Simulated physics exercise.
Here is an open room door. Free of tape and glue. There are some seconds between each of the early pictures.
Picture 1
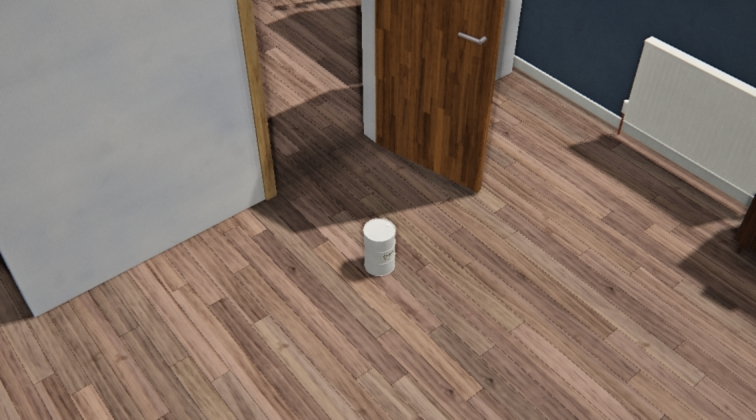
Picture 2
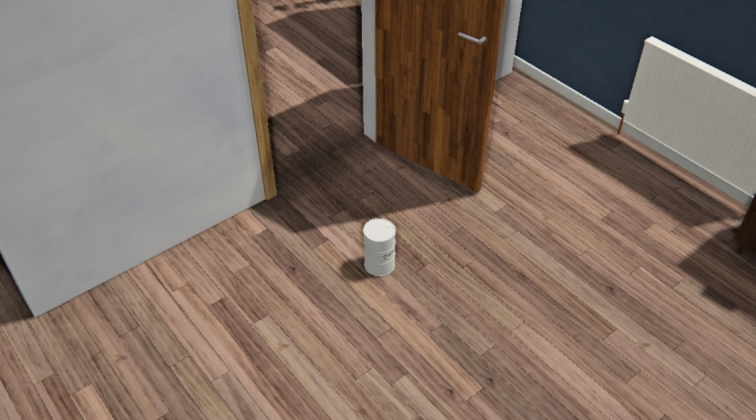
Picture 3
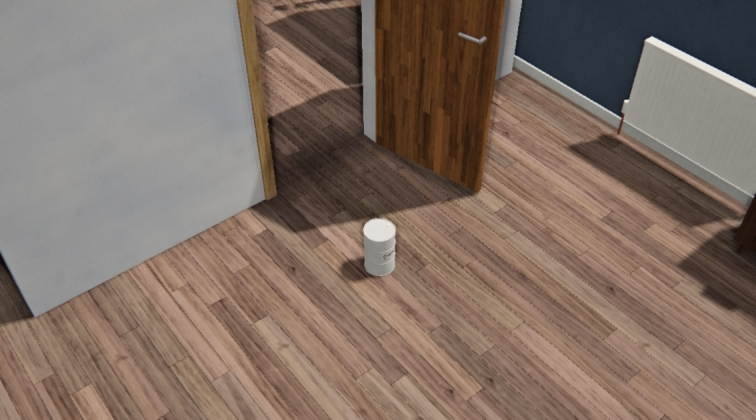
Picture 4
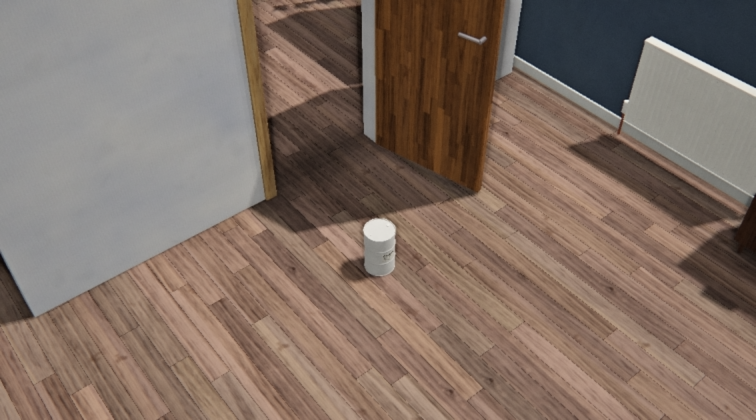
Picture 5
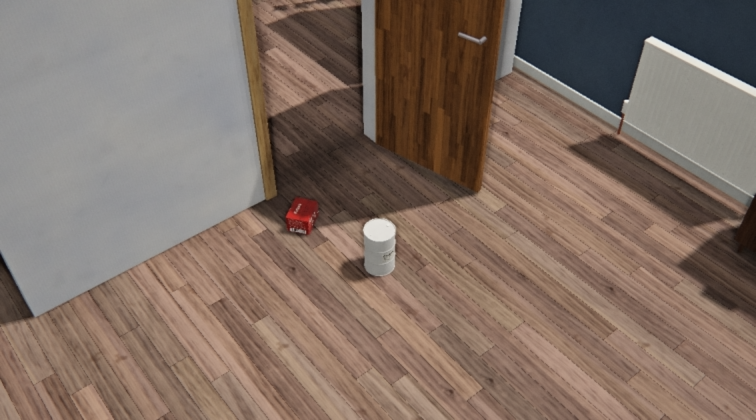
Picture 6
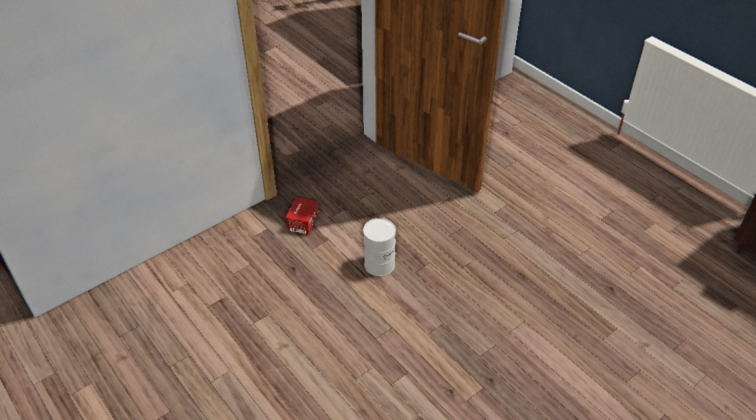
A wooden door stands open behind a still white canister, and a red box appears beside it.
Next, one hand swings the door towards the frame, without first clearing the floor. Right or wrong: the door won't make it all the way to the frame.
Wrong.
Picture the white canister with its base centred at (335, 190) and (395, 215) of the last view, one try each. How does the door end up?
Well, on the first go it makes it all the way, and on the second it is held back.
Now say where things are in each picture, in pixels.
The first frame shows door wide open and still; white canister (380, 248).
The second frame shows door wide open and still; white canister (380, 248).
The third frame shows door wide open and still; white canister (380, 248).
The fourth frame shows door wide open and still; white canister (380, 248).
The fifth frame shows door wide open and still; white canister (380, 248).
The sixth frame shows door wide open and still; red box (302, 216); white canister (380, 248).
Then, 0.70 s later than the last frame, door at 77°.
Then, 1.30 s later than the last frame, door at 38°.
Then, 1.70 s later than the last frame, door at 13°; red box moved a little near (287, 215).
When it is over, door at 0°; both as before. End places, in pixels of the last picture, red box near (285, 215).
